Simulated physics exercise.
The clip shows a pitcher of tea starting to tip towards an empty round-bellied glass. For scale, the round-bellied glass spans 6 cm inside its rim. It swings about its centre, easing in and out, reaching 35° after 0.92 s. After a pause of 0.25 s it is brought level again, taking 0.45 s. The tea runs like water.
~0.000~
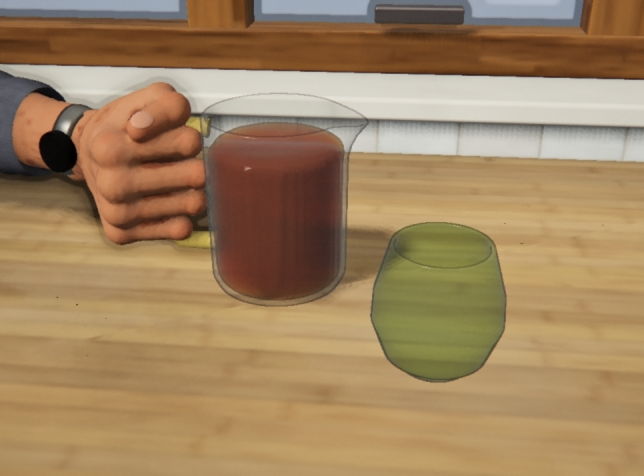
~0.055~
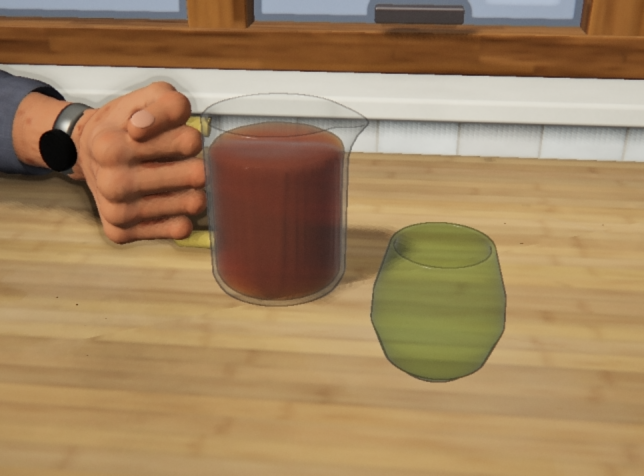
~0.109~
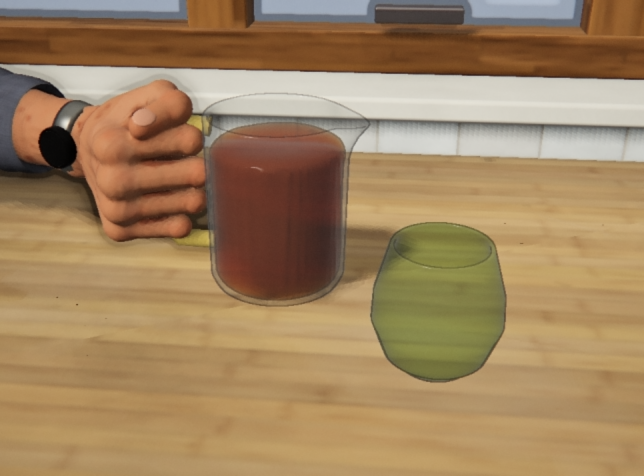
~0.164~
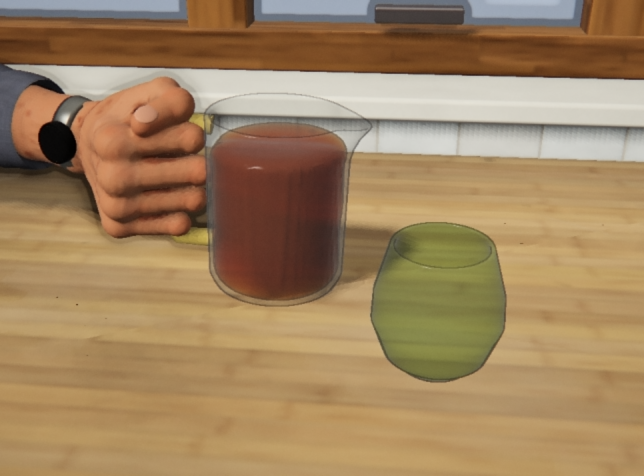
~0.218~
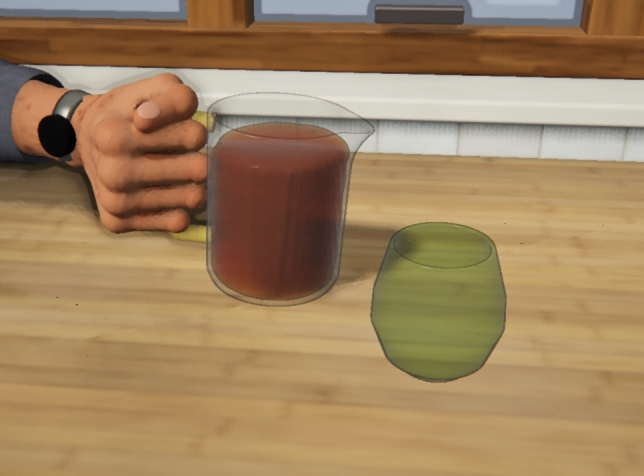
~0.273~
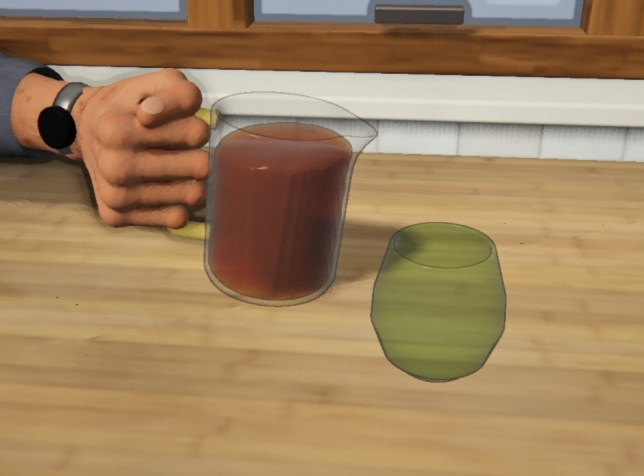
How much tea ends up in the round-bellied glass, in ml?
Close to 60 ml.
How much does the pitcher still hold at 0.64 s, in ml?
Close to 590 ml.
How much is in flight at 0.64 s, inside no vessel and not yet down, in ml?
Some 5 ml.
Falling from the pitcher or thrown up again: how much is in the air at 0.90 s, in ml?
About 15 ml.
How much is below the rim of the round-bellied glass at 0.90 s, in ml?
About 20 ml.
By 0.64 s the tilt is 27° and the round-bellied glass has 0 ml, the pitcher 590 ml, and 0 ml is on the counter.
By 0.90 s the tilt is 35° and the round-bellied glass has 20 ml, the pitcher 560 ml, and 0 ml is on the counter.
By 1.18 s the tilt is 35° and the round-bellied glass has 50 ml, the pitcher 540 ml, and 0 ml is on the counter.
By 1.49 s the tilt is 7° and the round-bellied glass has 65 ml, the pitcher 530 ml, and 0 ml is on the counter.
At rest the round-bellied glass has 65 ml, the pitcher 530 ml, and 0 ml is on the counter.
